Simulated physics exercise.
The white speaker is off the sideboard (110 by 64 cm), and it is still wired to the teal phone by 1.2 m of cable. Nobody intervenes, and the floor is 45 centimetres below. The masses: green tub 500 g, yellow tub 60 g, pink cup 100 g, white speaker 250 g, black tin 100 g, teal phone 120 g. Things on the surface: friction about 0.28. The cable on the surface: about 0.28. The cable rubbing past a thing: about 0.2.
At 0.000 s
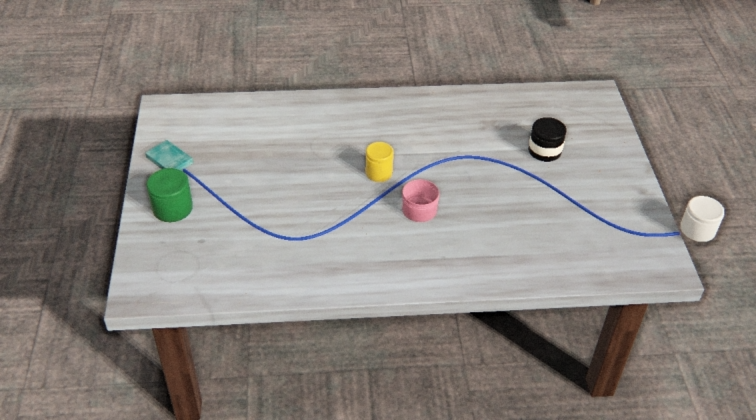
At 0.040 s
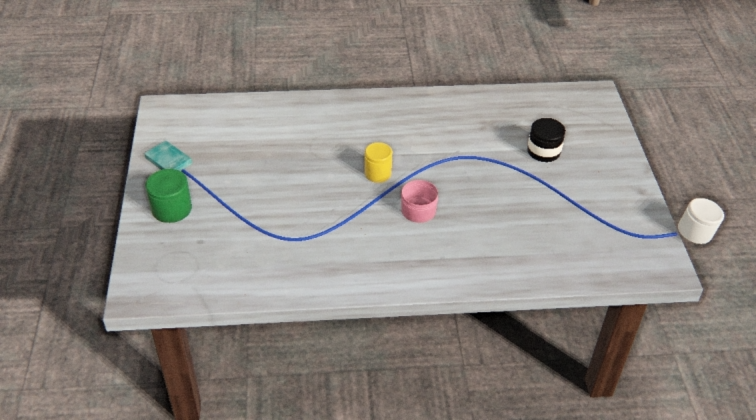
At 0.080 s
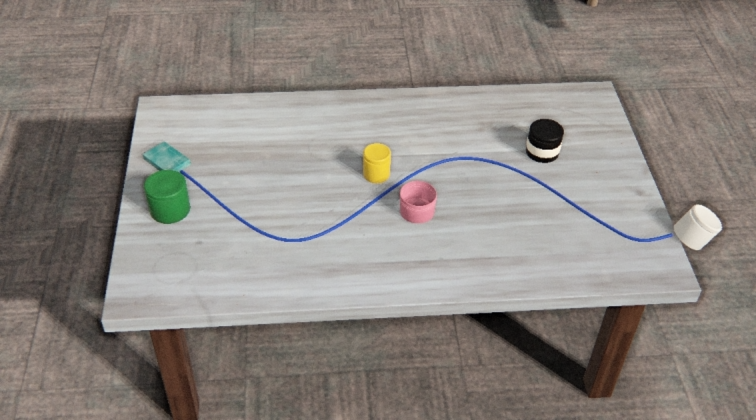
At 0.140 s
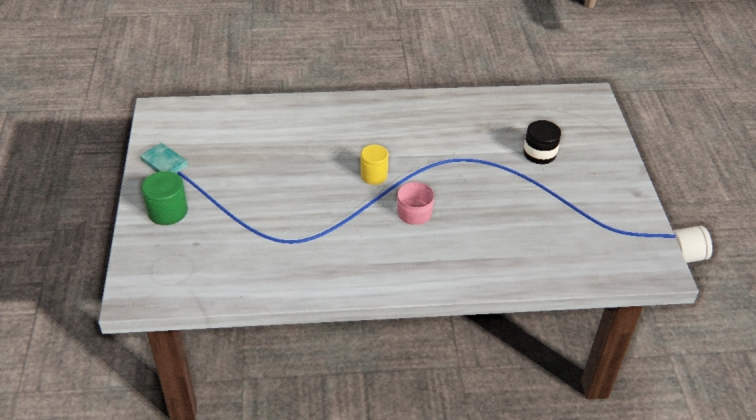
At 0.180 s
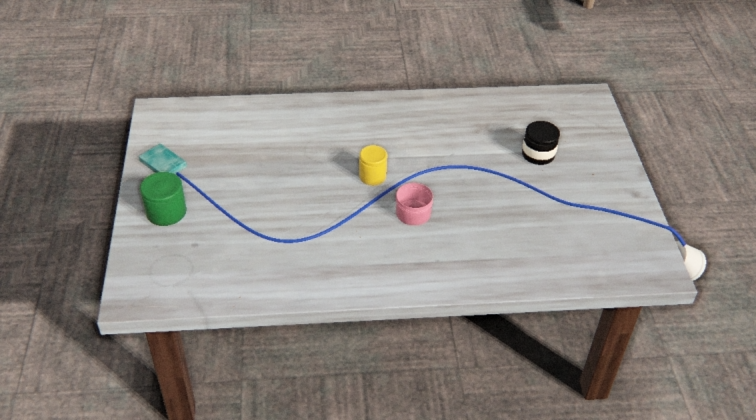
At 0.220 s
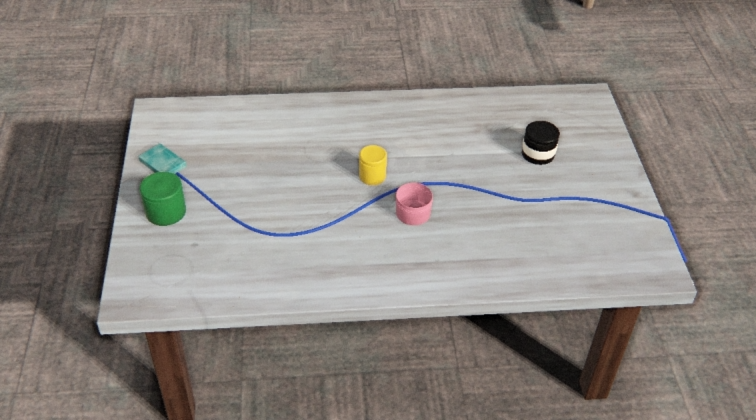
On a pale wood-topped table, a white cylinder wired by a blue cable to a flat teal object tips over the right edge and drops from view, drawing the cable straighter while the tubs, pink cup and black tin stay put.
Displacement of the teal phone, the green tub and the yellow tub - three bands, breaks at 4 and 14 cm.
Bands: Teal phone - large, green tub - small, yellow tub - large.
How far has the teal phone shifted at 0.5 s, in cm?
Displacement: Approx. 26 cm.
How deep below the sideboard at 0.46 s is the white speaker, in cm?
Depth: About 40 cm.
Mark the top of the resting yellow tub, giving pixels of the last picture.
(486, 137).
After 0.5 s, the cable's tail end at (302, 162); teal phone 27 cm off its start, yellow tub 2 cm off its start, white speaker over the edge.
After 0.7 s, the cable's tail end at (396, 177); teal phone 52 cm off its start, yellow tub 17 cm off its start, white speaker over the edge.
After 1.0 s, the cable's tail end at (412, 176); teal phone 54 cm off its start at (421, 186), yellow tub 24 cm off its start at (486, 137), white speaker over the edge.
After 1.2 s, the cable's tail end at (412, 176); teal phone 54 cm off its start, yellow tub 24 cm off its start, white speaker over the edge.
After 2.4 s, the cable's tail end at (412, 176); teal phone 54 cm off its start at (421, 186), yellow tub 24 cm off its start at (486, 137), green tub 0 cm off its start at (160, 185), white speaker over the edge.
